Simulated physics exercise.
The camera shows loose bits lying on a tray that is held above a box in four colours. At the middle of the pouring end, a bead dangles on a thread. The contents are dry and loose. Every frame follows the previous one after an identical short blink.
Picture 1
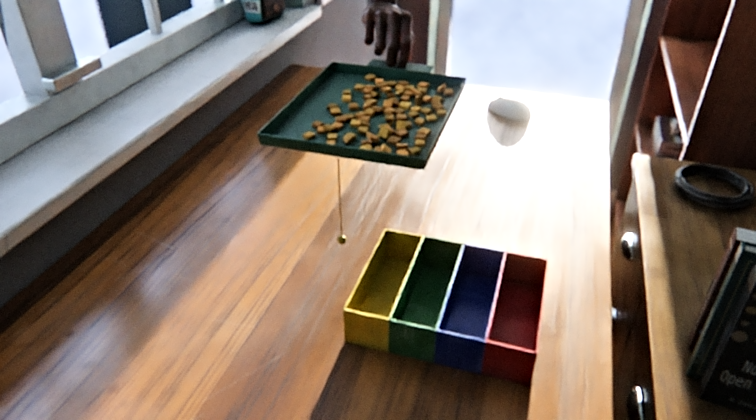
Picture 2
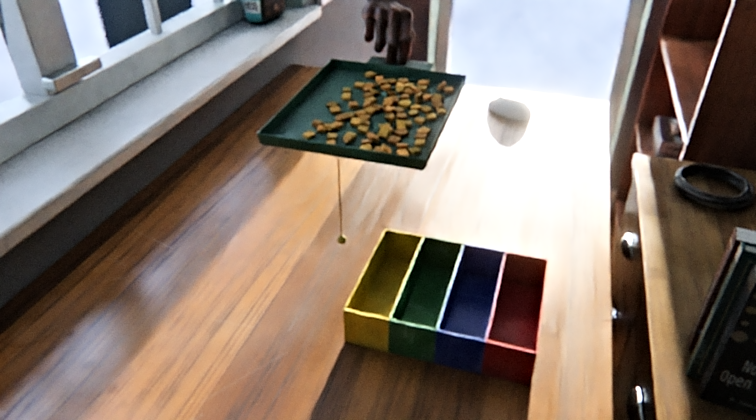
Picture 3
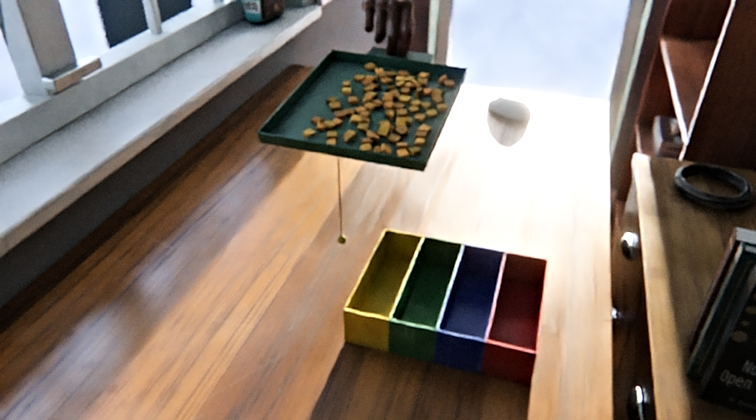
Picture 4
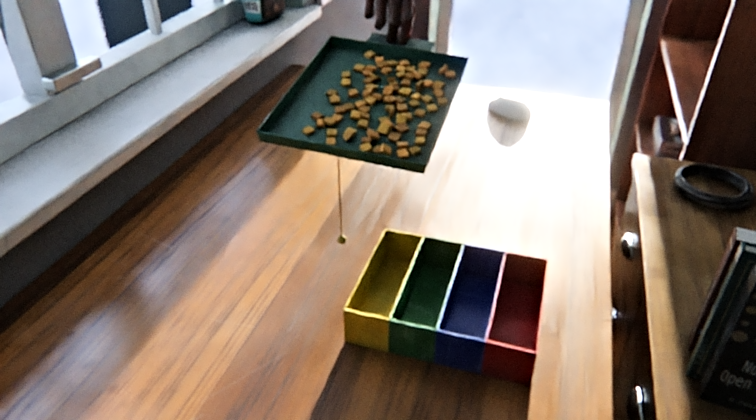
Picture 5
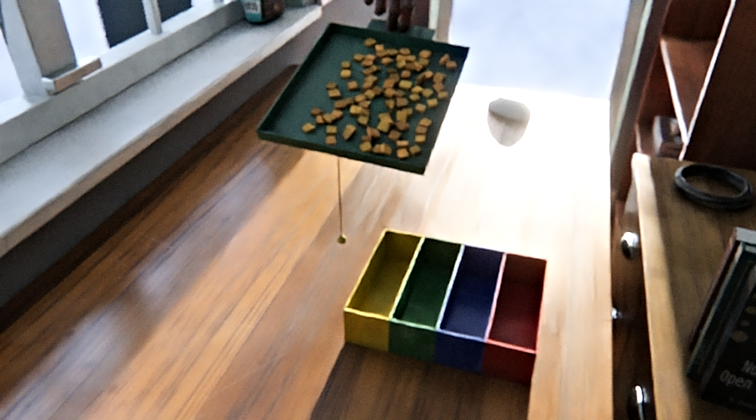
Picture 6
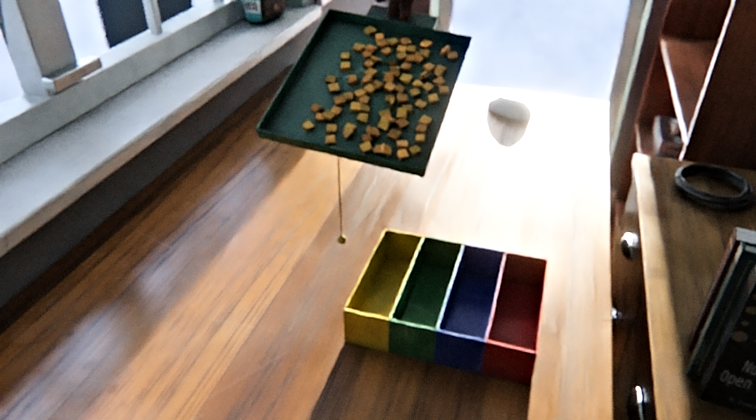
Green tray of cereal squares tilting gradually above a four-coloured box, a hand raising its far side, right front corner dipping slightly.
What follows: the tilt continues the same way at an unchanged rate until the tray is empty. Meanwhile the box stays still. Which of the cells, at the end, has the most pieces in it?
The yellow cell has the most pieces in it.
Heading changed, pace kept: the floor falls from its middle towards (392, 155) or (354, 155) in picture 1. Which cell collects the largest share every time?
The yellow one first, the yellow one second.
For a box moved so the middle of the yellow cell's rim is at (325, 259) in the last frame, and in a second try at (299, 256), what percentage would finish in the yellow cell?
Roughly 20 per cent, and 0 per cent.
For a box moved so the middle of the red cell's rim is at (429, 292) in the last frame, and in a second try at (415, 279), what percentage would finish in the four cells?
Close to 100 per cent, followed by close to 100 per cent.
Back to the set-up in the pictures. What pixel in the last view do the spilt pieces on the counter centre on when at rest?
Their middle ends up at roughly (322, 309).
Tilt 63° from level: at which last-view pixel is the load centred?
Near the pixel (385, 122).
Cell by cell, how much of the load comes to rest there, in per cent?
Yellow cell some 40; green cell some 20; blue cell some 0; red cell some 0.
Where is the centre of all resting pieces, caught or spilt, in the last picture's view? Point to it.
The centre comes to rest close to (372, 308).
Soon, tray tipped steeply; nearly all on the tray; a stray few falling or outside the box.
A while on, tray tipped past a quarter turn; most on the tray; a small part in the yellow cell; a stray few in the green cell; a small part falling or outside the box.
Towards the end, tray tipped past a quarter turn; about half in the yellow cell; about a quarter in the green cell; about a third falling or outside the box.
Finally, tray tipped past a quarter turn; about half in the yellow cell; about a quarter in the green cell; none in the red cell; none in the blue cell; about a third outside the box.
